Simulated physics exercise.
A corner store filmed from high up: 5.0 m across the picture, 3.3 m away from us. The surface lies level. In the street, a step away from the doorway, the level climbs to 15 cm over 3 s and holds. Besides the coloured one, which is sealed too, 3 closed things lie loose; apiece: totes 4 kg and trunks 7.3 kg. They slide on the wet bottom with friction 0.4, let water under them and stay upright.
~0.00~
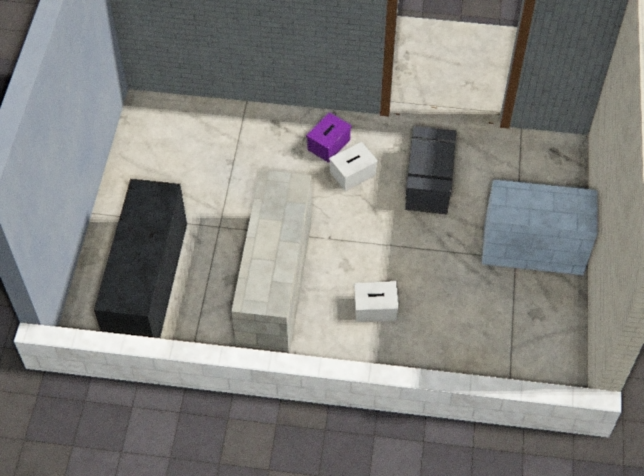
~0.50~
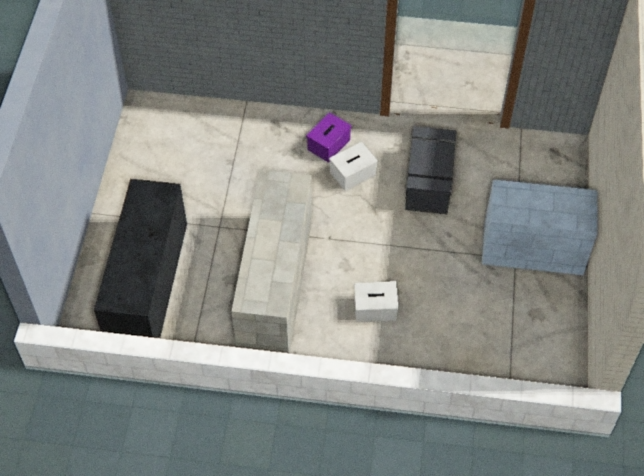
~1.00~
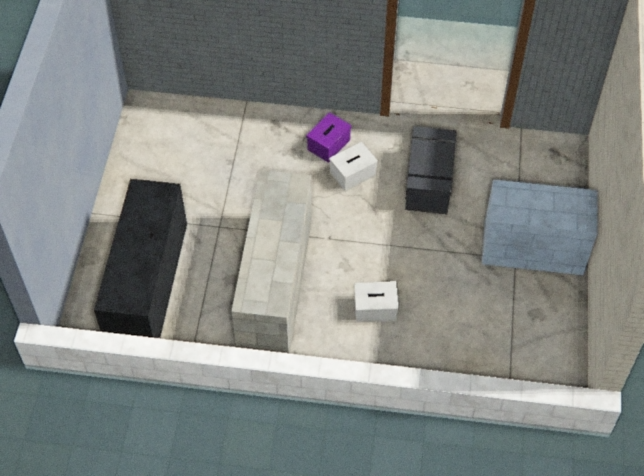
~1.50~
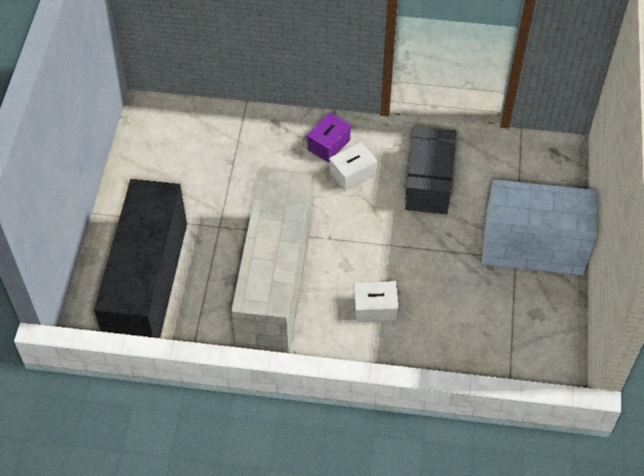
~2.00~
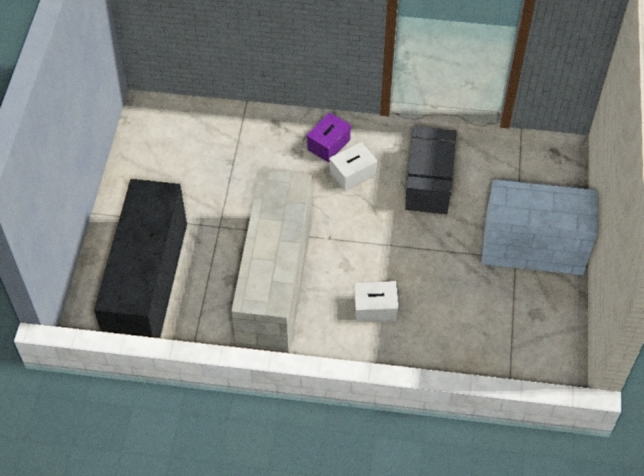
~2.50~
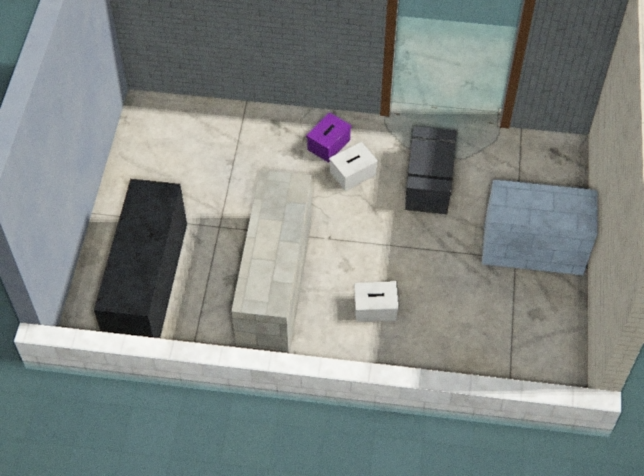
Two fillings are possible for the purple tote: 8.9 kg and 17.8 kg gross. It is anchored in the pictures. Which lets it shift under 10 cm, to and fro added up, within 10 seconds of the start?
For it, the smaller load will do.
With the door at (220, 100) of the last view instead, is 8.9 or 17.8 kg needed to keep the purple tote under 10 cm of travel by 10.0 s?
In that case the lower weight is enough.
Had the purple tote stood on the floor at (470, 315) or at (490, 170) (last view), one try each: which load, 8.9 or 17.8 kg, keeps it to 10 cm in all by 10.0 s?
In turn: Only the larger holds; only the larger holds.
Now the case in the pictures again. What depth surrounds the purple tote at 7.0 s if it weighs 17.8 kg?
Roughly 1 cm.
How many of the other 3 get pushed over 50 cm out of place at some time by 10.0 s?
3 of them.
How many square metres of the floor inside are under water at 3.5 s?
Some 2.5 m2.
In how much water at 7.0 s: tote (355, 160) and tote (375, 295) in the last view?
About 2 and 10 cm.
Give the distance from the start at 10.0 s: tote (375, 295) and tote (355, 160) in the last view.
In that order: 100 cm, 60 cm.
After 3.5 s the purple tote would be 0 cm from its start with 8.9 kg and 0 cm from its start with 17.8 kg; 0 cm of water round it then.
After 4.5 s the purple tote would be 0 cm from its start with 8.9 kg and 0 cm from its start with 17.8 kg; 2 cm of water round it then.
After 7.0 s the purple tote would be 0 cm from its start with 8.9 kg and 0 cm from its start with 17.8 kg; 1 cm of water round it then.
After 10.0 s the purple tote would be 0 cm from its start with 8.9 kg and 0 cm from its start with 17.8 kg; 2 cm of water round it then.
